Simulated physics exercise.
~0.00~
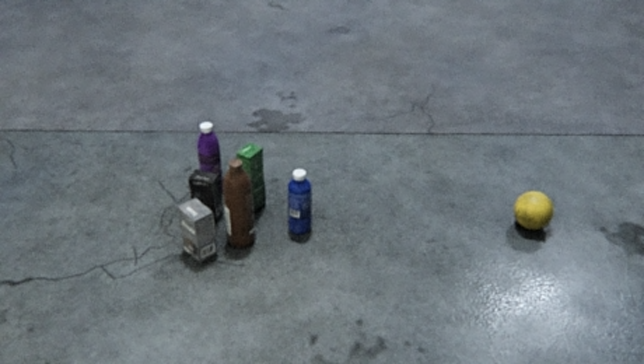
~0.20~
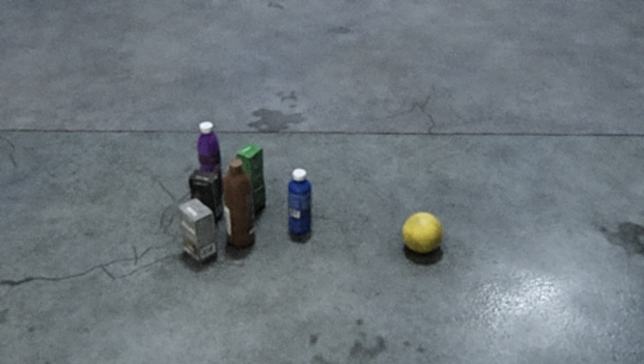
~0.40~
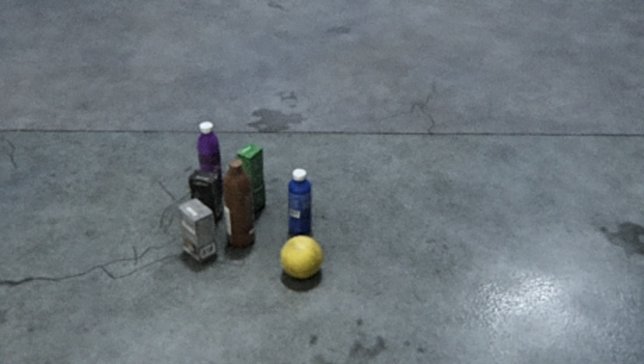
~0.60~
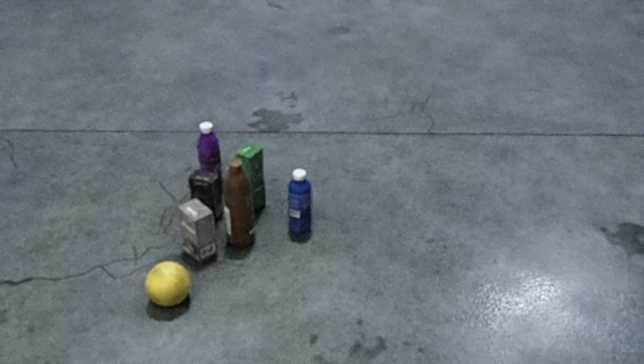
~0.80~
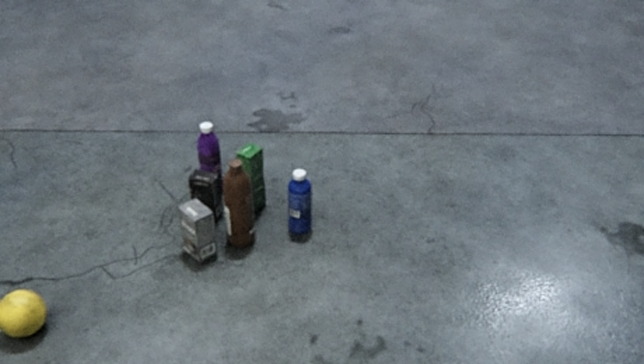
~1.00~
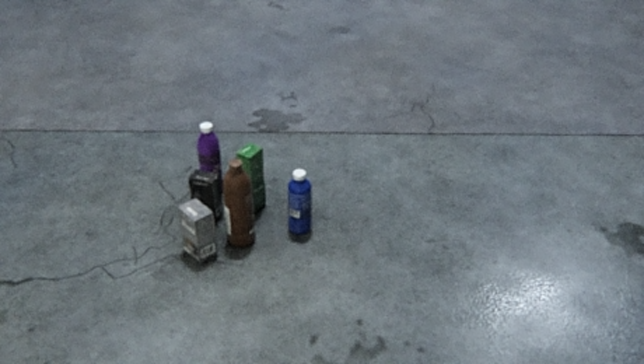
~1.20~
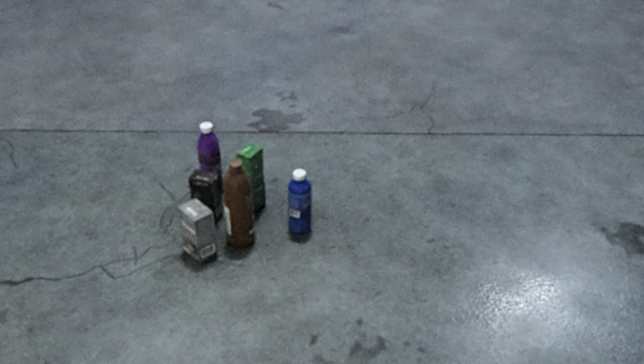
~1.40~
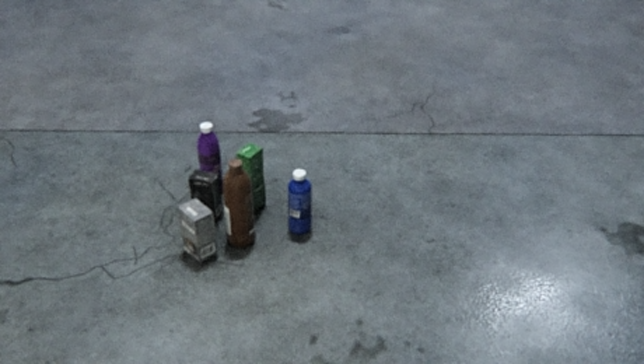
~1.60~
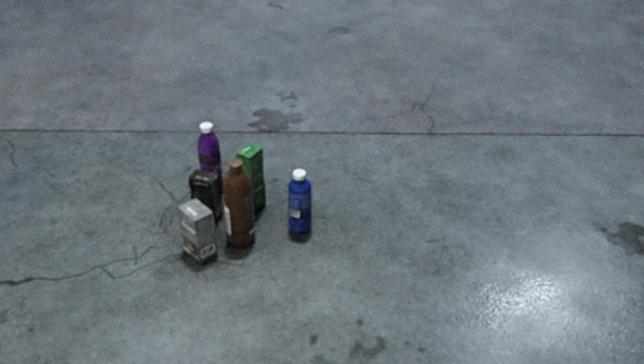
A yellow ball rolls left past the standing bottles and cartons and leaves them untouched.
